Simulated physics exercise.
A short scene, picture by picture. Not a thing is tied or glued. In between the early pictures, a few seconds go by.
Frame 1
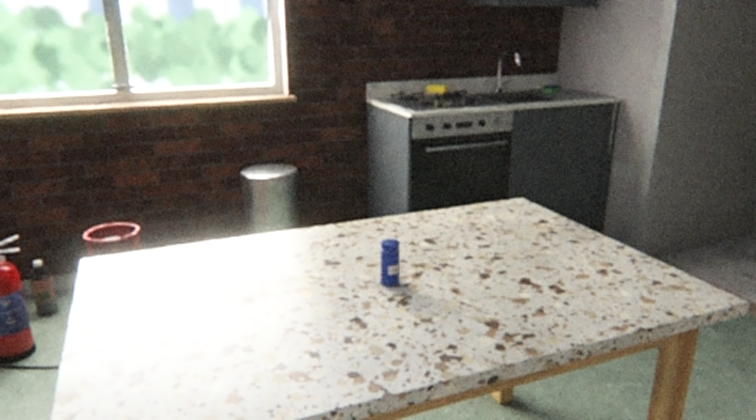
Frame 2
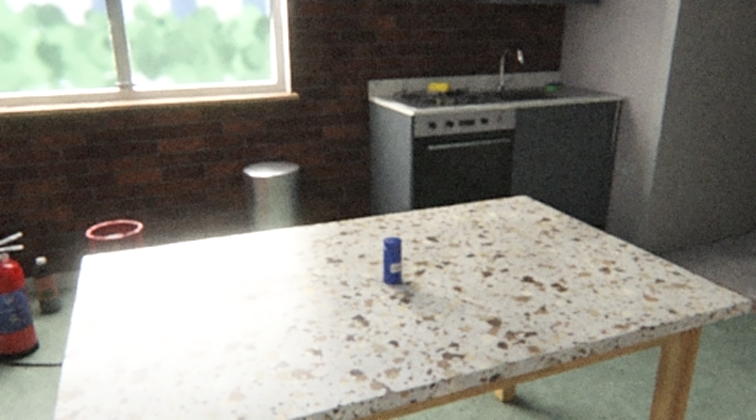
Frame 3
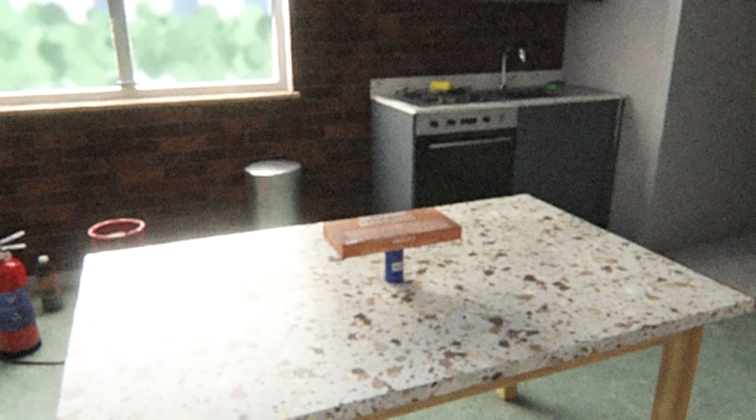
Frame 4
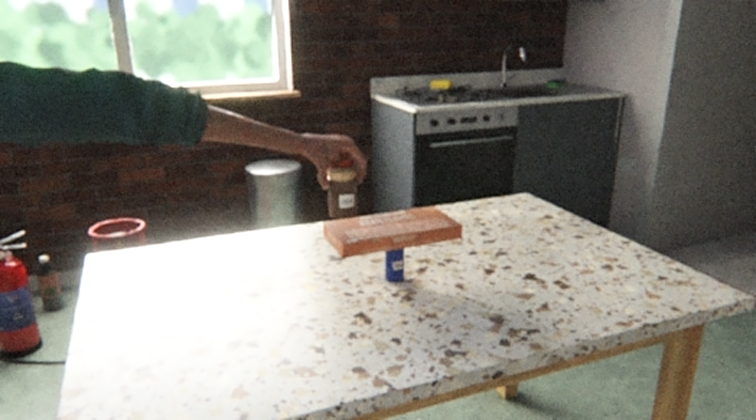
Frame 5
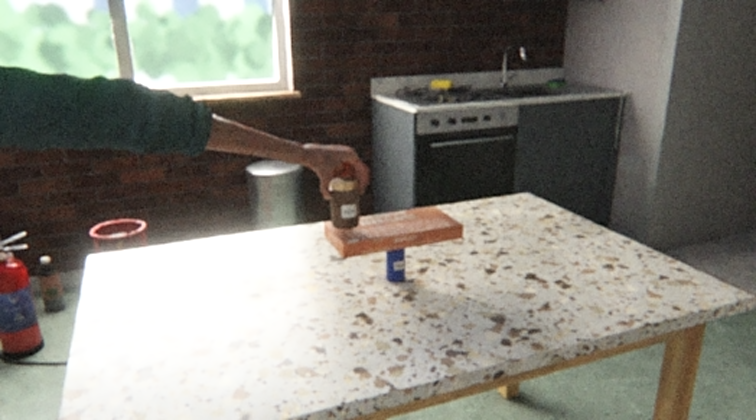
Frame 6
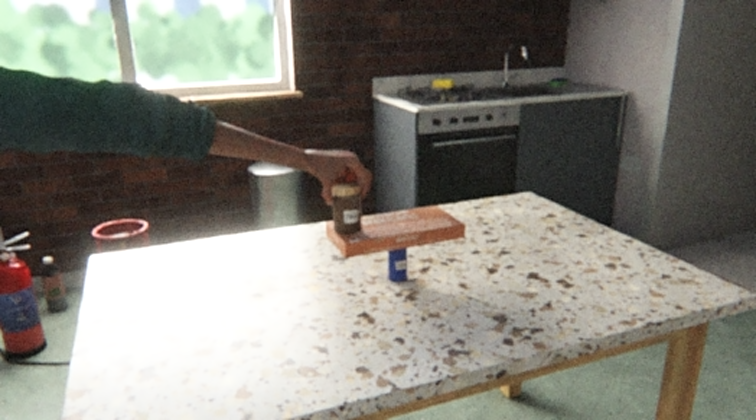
On a speckled table, a hand lowers a brown jar onto an orange packet's left end.
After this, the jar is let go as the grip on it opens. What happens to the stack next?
It will fail to support the load.
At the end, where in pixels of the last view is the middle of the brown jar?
The object ends up somewhere around (302, 287).
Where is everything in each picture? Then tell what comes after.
The last thing is not in view yet, in the first picture.
The last thing is not in view yet, in the second picture.
The last thing is not in view yet; orange packet (392, 231), in the third picture.
Coming down; brown jar (342, 193); orange packet (392, 230), in the fourth picture.
Coming down; brown jar (345, 203); orange packet (393, 230), in the fifth picture.
Set down, still held; brown jar (347, 208); orange packet (395, 230), in the sixth picture.
Then, 0.40 s past the last view, brown jar now fallen; orange packet rocked 31° from its first pose.
Then, 0.60 s past the last view, orange packet rocked 51° from its first pose.
Finally, fallen, brown jar; down or leaning hard in the stack, orange packet; blue shaker still in place. Final places as the last picture's camera would see them, brown jar near (302, 287). The stack gives way.
